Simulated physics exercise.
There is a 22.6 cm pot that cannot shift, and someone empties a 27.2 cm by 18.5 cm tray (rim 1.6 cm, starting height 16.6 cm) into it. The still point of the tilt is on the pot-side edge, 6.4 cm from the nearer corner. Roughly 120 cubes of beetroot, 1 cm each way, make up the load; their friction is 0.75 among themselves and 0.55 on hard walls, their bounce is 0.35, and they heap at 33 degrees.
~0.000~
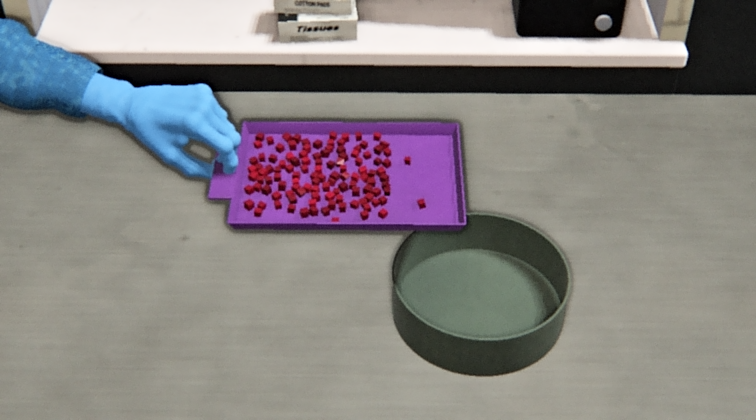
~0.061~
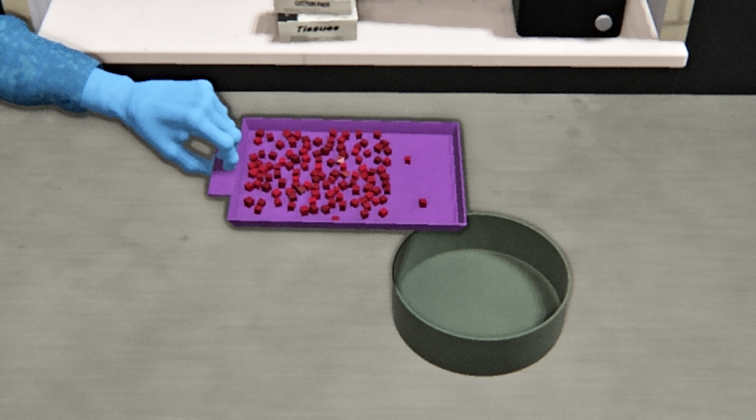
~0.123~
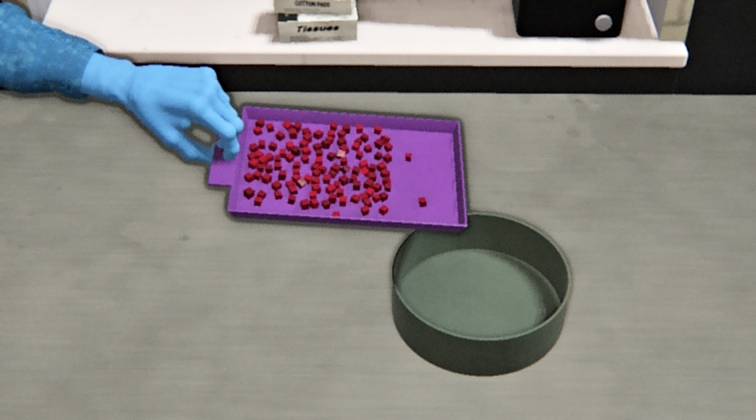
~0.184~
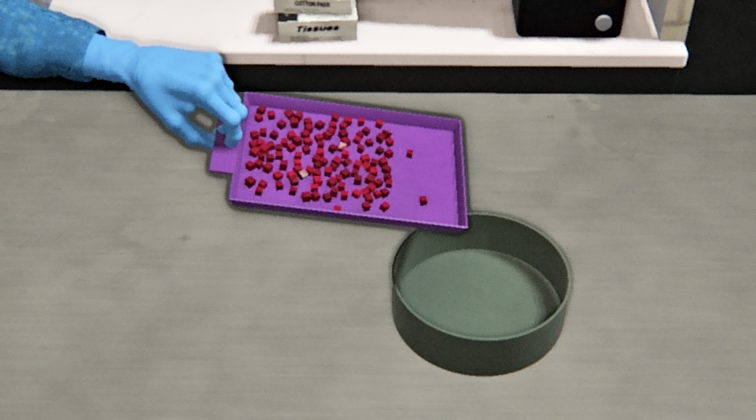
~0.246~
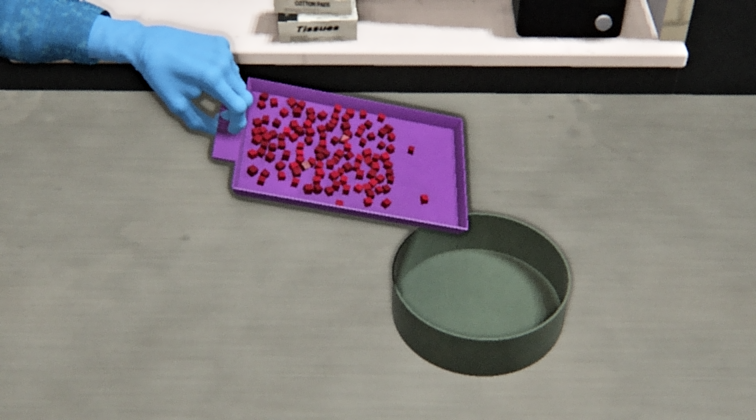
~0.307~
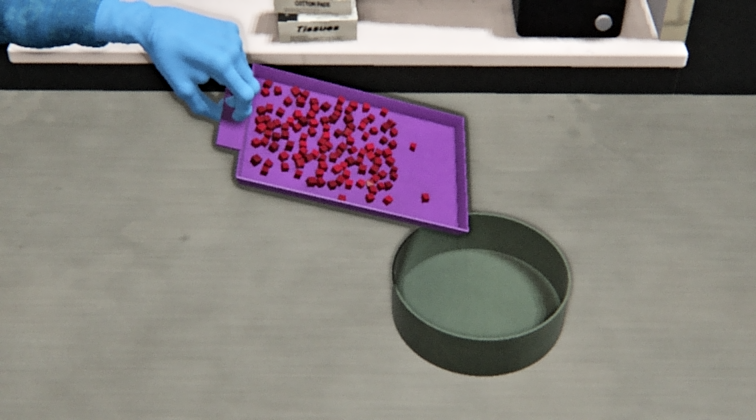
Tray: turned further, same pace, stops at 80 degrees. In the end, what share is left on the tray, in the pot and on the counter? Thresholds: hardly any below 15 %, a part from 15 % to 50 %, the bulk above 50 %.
Tray: I'd expect little or nothing. Pot: I'd expect the greater amount. Counter: I'd expect little or nothing.
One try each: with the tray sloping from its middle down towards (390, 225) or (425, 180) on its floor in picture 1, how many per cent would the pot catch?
Near 80 and 45 per cent, in that order.
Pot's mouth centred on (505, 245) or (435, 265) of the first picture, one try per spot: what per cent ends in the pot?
85 % and 70 %.
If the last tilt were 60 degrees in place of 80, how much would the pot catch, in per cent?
It would be near 75 per cent.
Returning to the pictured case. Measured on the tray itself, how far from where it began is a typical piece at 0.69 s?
Displacement on the tray: Roughly 6 cm.
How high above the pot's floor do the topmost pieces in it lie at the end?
Some 2.0 cm up.
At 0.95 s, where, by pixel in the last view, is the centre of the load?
I'd put it close to (482, 232).
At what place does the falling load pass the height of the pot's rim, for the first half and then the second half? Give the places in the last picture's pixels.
Roughly (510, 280) to begin with, later roughly (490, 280).
After 0.69 s, tilt 48 degrees; the tray holds 100 %, the pot 0 %.
After 0.95 s, tilt 68 degrees; the tray holds 45 %, the pot 25 %.
Then, at 1.31 s, tilt 80 degrees; the tray holds 10 %, the pot 80 %.
At rest (2.5 s), tray 0 %, pot 95 %, counter 5 %.
